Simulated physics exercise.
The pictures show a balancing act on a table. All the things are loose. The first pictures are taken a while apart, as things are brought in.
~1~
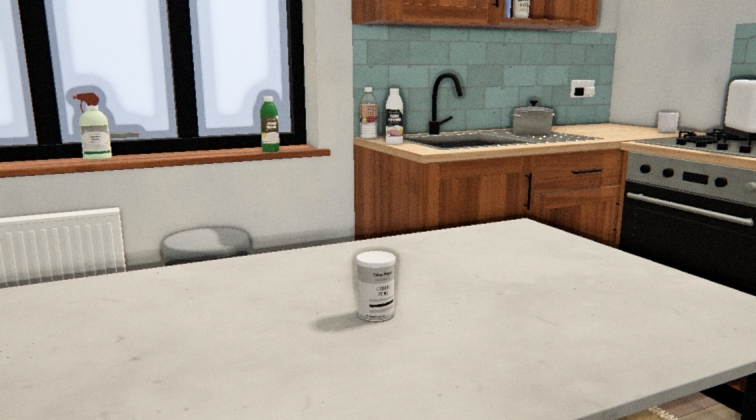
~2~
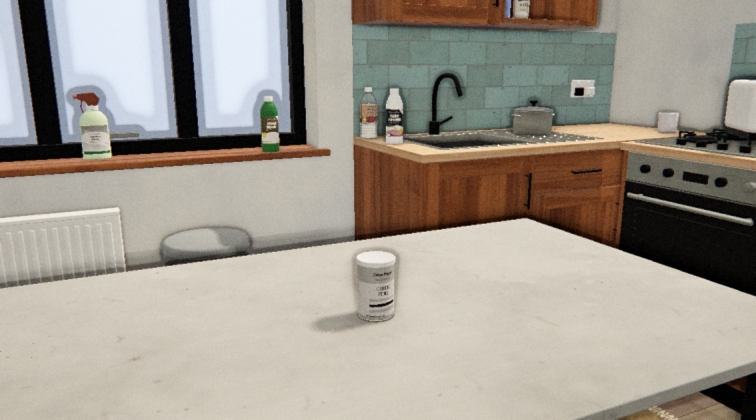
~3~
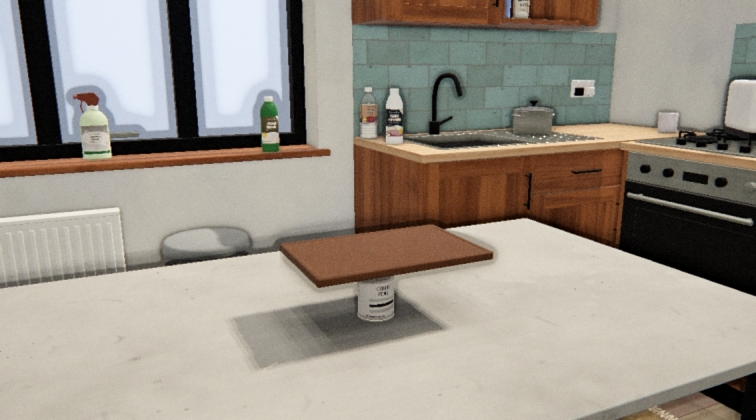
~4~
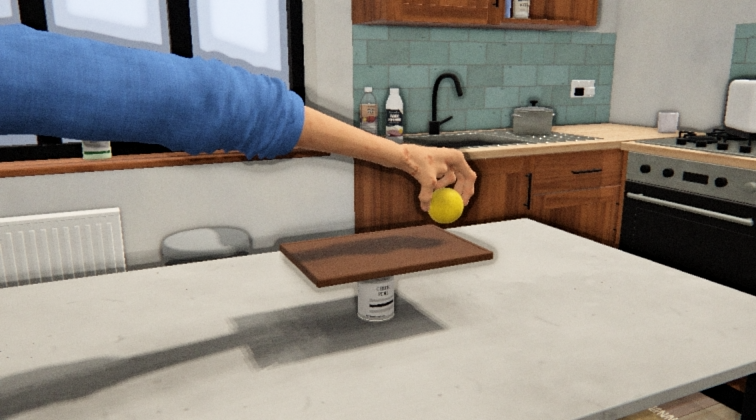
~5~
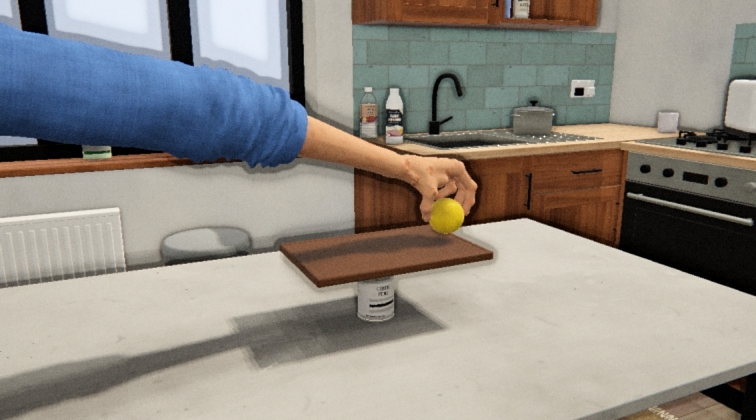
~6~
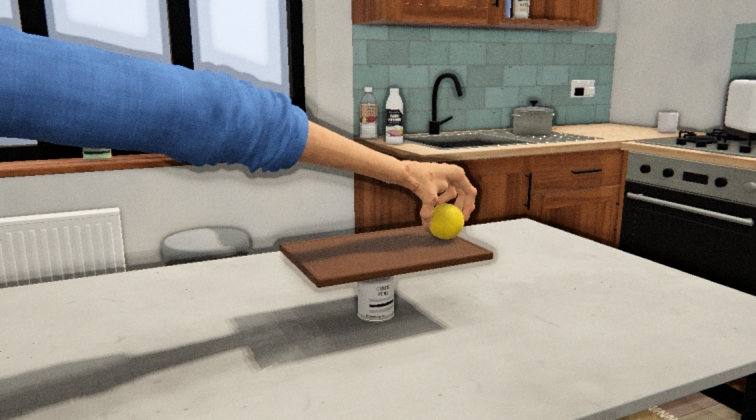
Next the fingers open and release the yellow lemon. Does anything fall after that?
As it turns out, it gives way.
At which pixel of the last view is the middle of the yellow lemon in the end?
Near (548, 268).
Then, 0.40 s after the last picture, yellow lemon now fallen; brown lid tipped 45° from how it was.
Then, 0.60 s after the last picture, brown lid tipped 32° from how it was.
Then, 0.80 s after the last picture, brown lid now fallen.
Then, 1.10 s after the last picture, things are still on the move.
By the end, fallen, yellow lemon and brown lid; white tin in place. Seen from the same camera at the end, yellow lemon near (548, 268). The stack loses its balance.
